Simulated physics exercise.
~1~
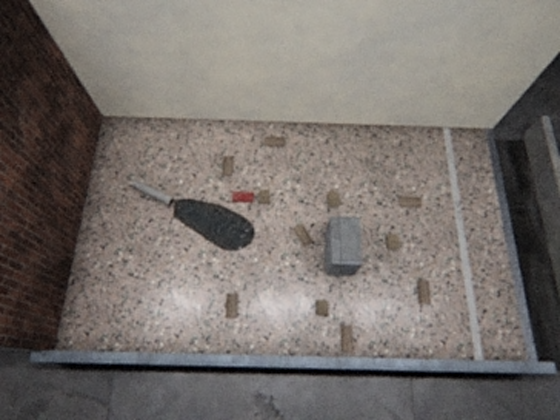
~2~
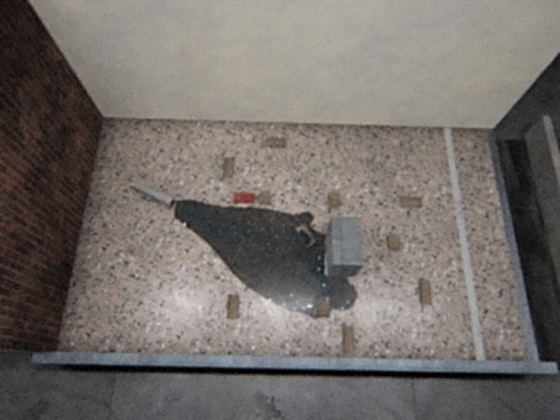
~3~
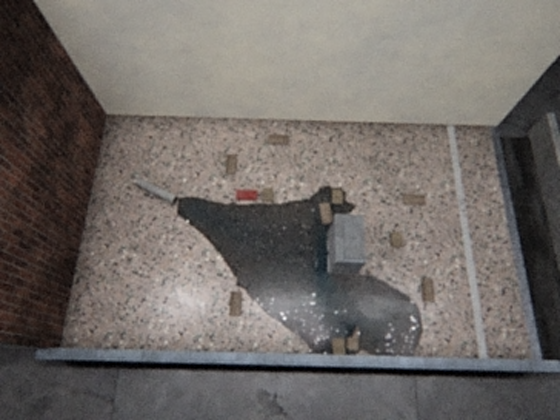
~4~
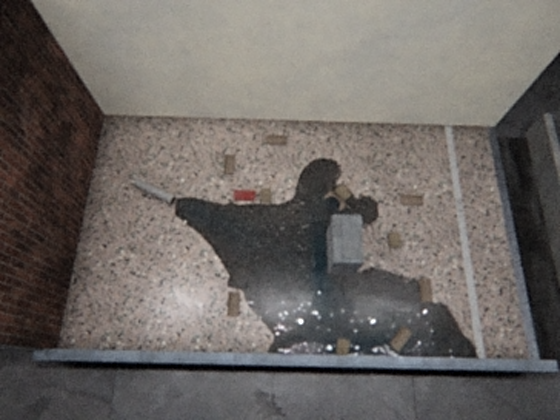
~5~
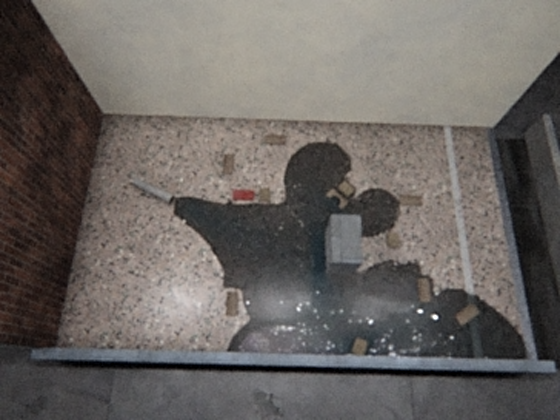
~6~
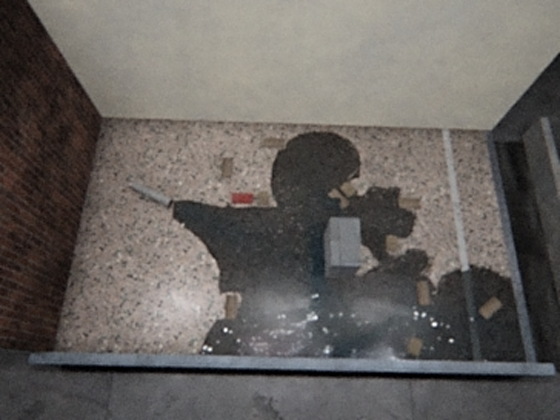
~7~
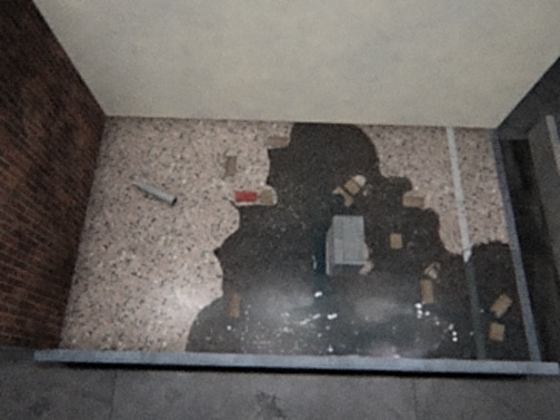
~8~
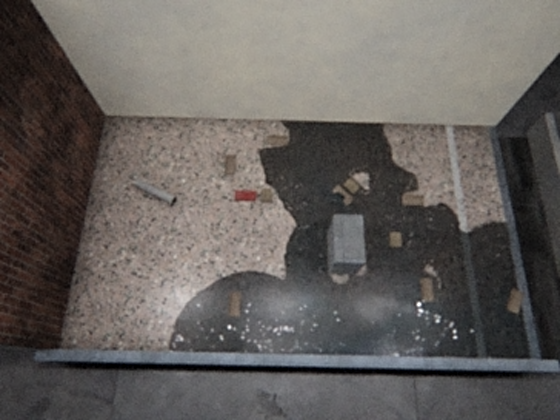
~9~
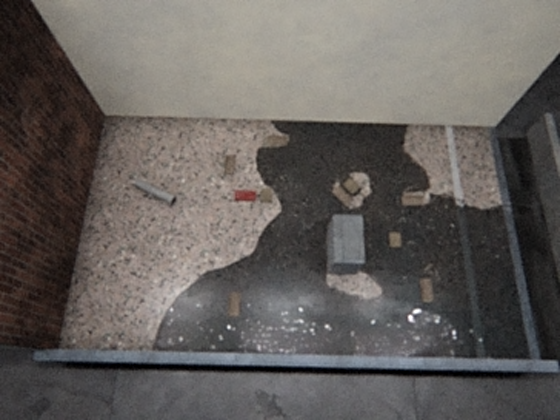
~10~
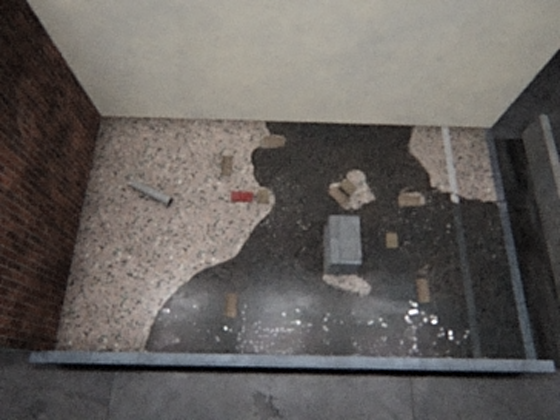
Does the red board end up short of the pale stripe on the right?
Yes, it falls short. The red board stays about where it began, well to the left of the stripe, while the water spreads over the floor to its right.
